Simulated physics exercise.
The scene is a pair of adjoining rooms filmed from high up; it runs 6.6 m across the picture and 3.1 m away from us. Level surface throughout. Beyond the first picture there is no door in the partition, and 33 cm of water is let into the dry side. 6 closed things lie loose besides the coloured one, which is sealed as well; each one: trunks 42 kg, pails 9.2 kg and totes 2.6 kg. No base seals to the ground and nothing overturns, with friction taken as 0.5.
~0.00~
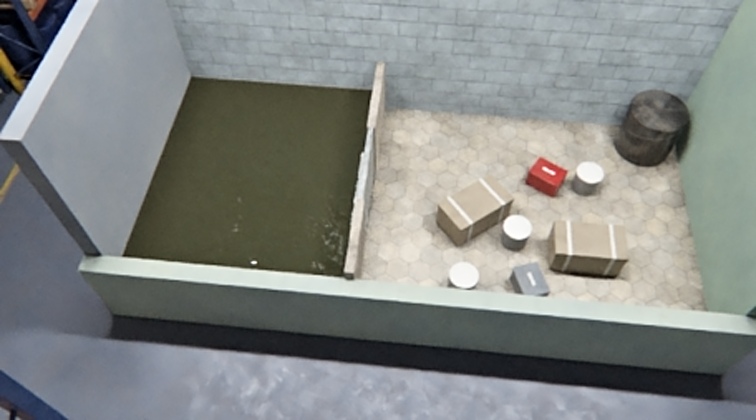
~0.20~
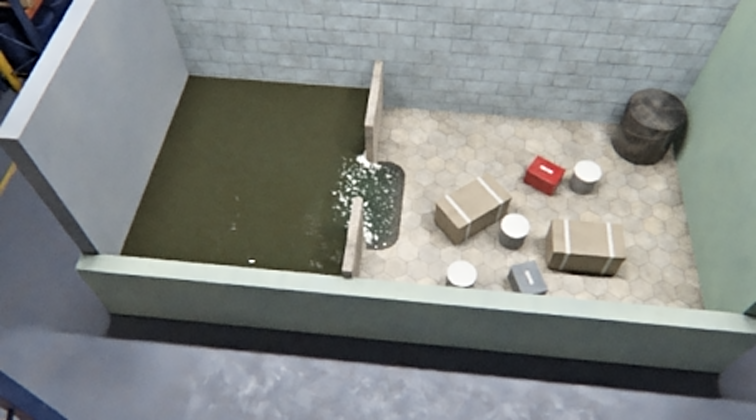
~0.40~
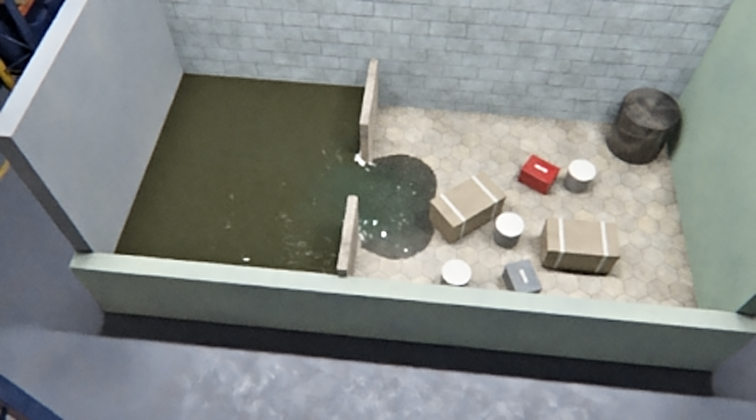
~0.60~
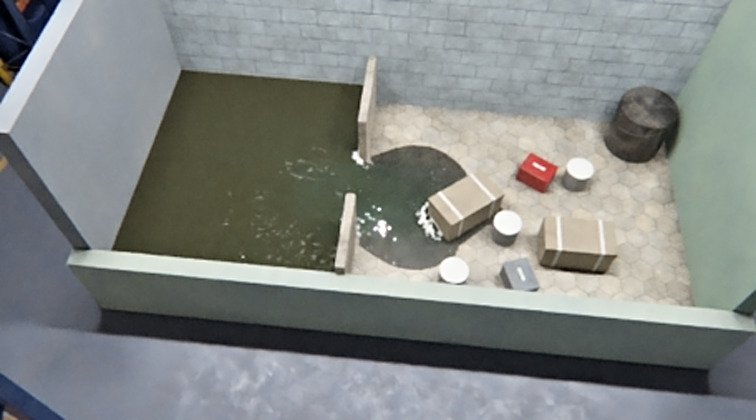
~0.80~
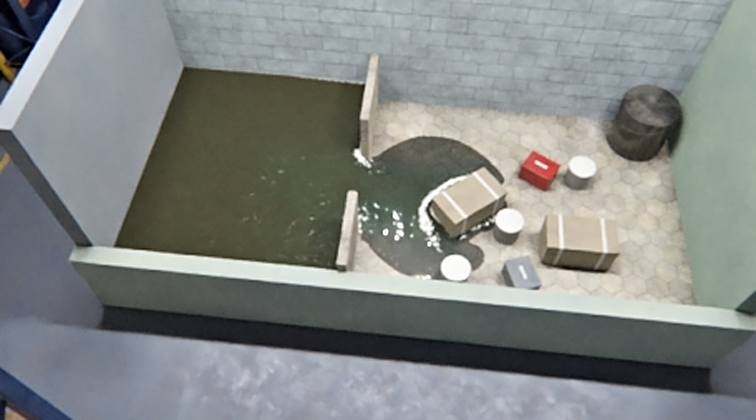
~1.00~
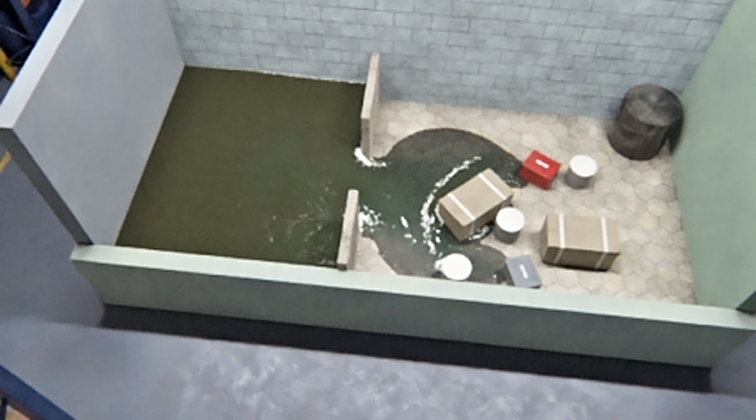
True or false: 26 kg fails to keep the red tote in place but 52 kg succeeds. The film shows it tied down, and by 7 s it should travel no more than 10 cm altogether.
False - 26 kg already succeeds.
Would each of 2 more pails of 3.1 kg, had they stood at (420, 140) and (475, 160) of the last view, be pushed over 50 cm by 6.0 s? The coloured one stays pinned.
In turn: Less, more.
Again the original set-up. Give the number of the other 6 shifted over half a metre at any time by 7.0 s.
Tally: 4.
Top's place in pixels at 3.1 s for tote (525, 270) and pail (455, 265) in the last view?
I'd say close to (695, 290) and close to (496, 290).
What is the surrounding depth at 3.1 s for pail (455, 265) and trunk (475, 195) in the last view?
Depths: Near 11 cm, then near 9 cm.
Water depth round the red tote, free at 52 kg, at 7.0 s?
Something like 13 centimetres.
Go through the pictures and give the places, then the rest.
The red tote at (548, 171), on the bottom; water covers 8.1 m2; 0 of 7 have shifted, in the first picture.
The red tote at (546, 170), on the bottom; 8.6 m2 under water; 0 of 7 have shifted, in the second picture.
The red tote at (541, 169), on the bottom; 9.4 m2 under water; 0 of 7 have shifted, in the third picture.
The red tote at (539, 167), on the bottom; 10.0 m2 under water; 0 of 7 have shifted, in the fourth picture.
The red tote at (541, 165) rests on the ground; water covers 10.5 m2; 0 of 7 have shifted, in the fifth picture.
The red tote at (542, 164), on the bottom; 11.1 m2 under water; 1 of 7 have shifted, in the sixth picture.
After 1.4 s the red tote would be 0 cm from its start with 26 kg and 0 cm from its start with 52 kg; 3 cm of water round it then.
After 3.1 s the red tote would be 0 cm from its start with 26 kg and 0 cm from its start with 52 kg; 7 cm of water round it then.
After 4.9 s the red tote would be 0 cm from its start with 26 kg and 0 cm from its start with 52 kg; 10 cm of water round it then.
After 7.0 s the red tote would be 0 cm from its start with 26 kg and 0 cm from its start with 52 kg; 13 cm of water round it then.
